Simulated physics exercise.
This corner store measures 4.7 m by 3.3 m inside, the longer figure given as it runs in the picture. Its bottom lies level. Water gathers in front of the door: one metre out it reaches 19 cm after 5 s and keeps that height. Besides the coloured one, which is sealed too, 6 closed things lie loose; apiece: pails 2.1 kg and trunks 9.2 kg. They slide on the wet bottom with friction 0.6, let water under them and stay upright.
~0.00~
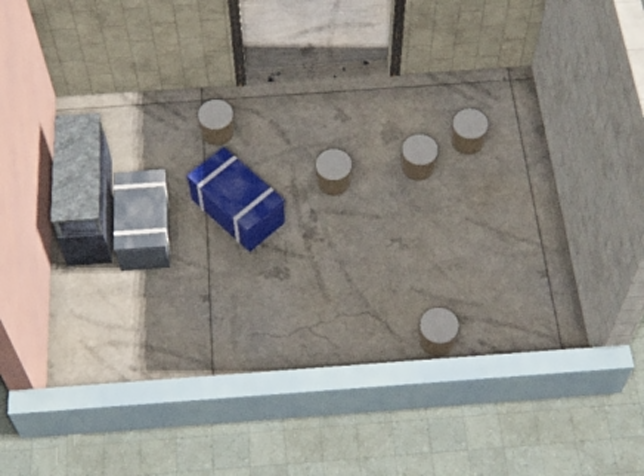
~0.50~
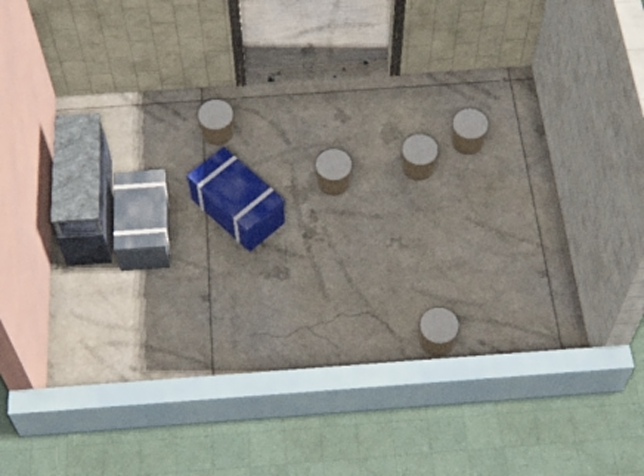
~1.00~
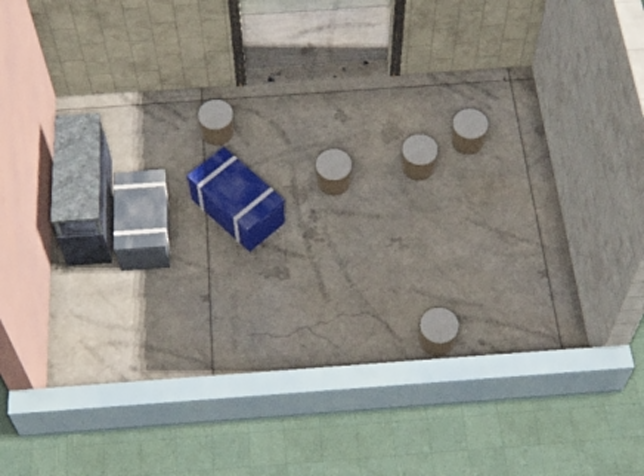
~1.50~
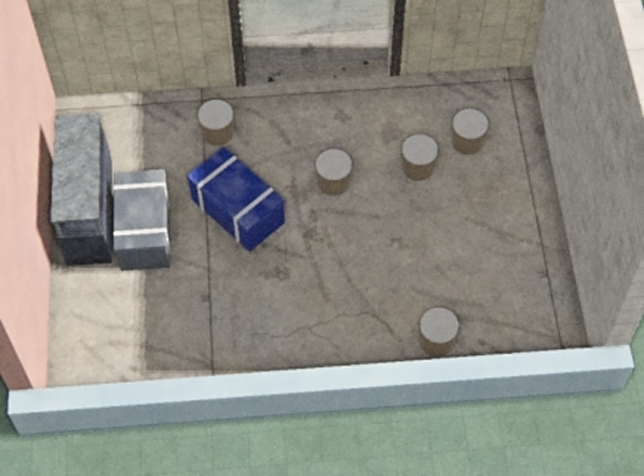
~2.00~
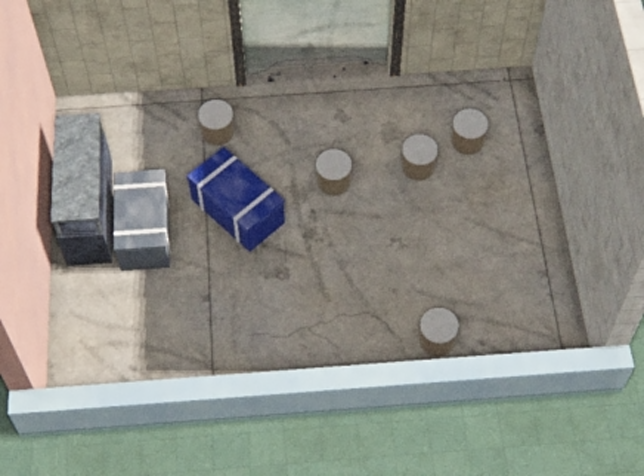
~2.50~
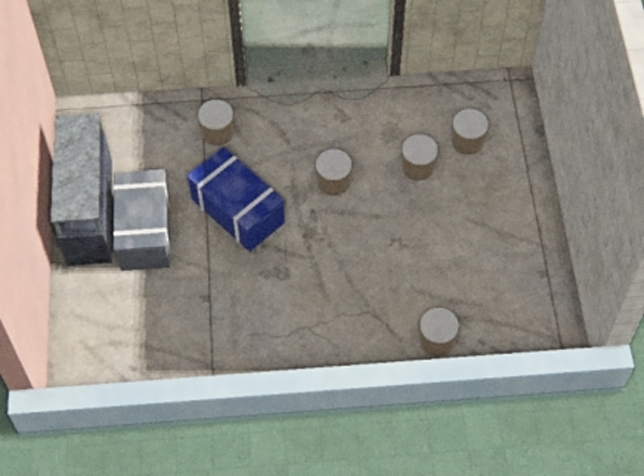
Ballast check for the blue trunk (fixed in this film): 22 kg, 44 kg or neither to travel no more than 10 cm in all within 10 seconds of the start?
Verdict: Only the higher weight holds it.
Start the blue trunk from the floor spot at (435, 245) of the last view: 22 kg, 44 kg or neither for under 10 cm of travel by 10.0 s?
It takes the larger.
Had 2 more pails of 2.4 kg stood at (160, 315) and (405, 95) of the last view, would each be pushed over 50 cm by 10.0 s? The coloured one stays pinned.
In that order: Short of it, under.
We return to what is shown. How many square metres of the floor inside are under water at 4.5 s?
Some 4.0 m2.
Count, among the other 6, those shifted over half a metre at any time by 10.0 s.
I count 3.
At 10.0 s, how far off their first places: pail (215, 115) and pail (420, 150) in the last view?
In turn: 30 cm, 80 cm.
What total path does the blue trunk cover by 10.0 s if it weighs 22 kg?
About 80 cm.
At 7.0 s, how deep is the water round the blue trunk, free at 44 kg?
About 5 cm.
After 3.5 s the blue trunk would be 0 cm from its start with 22 kg and 0 cm from its start with 44 kg; 0 cm of water round it then.
After 4.5 s the blue trunk would be 0 cm from its start with 22 kg and 0 cm from its start with 44 kg; 3 cm of water round it then.
After 7.0 s the blue trunk would be 37 cm from its start with 22 kg and 0 cm from its start with 44 kg; 5 cm of water round it then.
After 10.0 s the blue trunk would be 70 cm from its start with 22 kg and 0 cm from its start with 44 kg; 6 cm of water round it then.
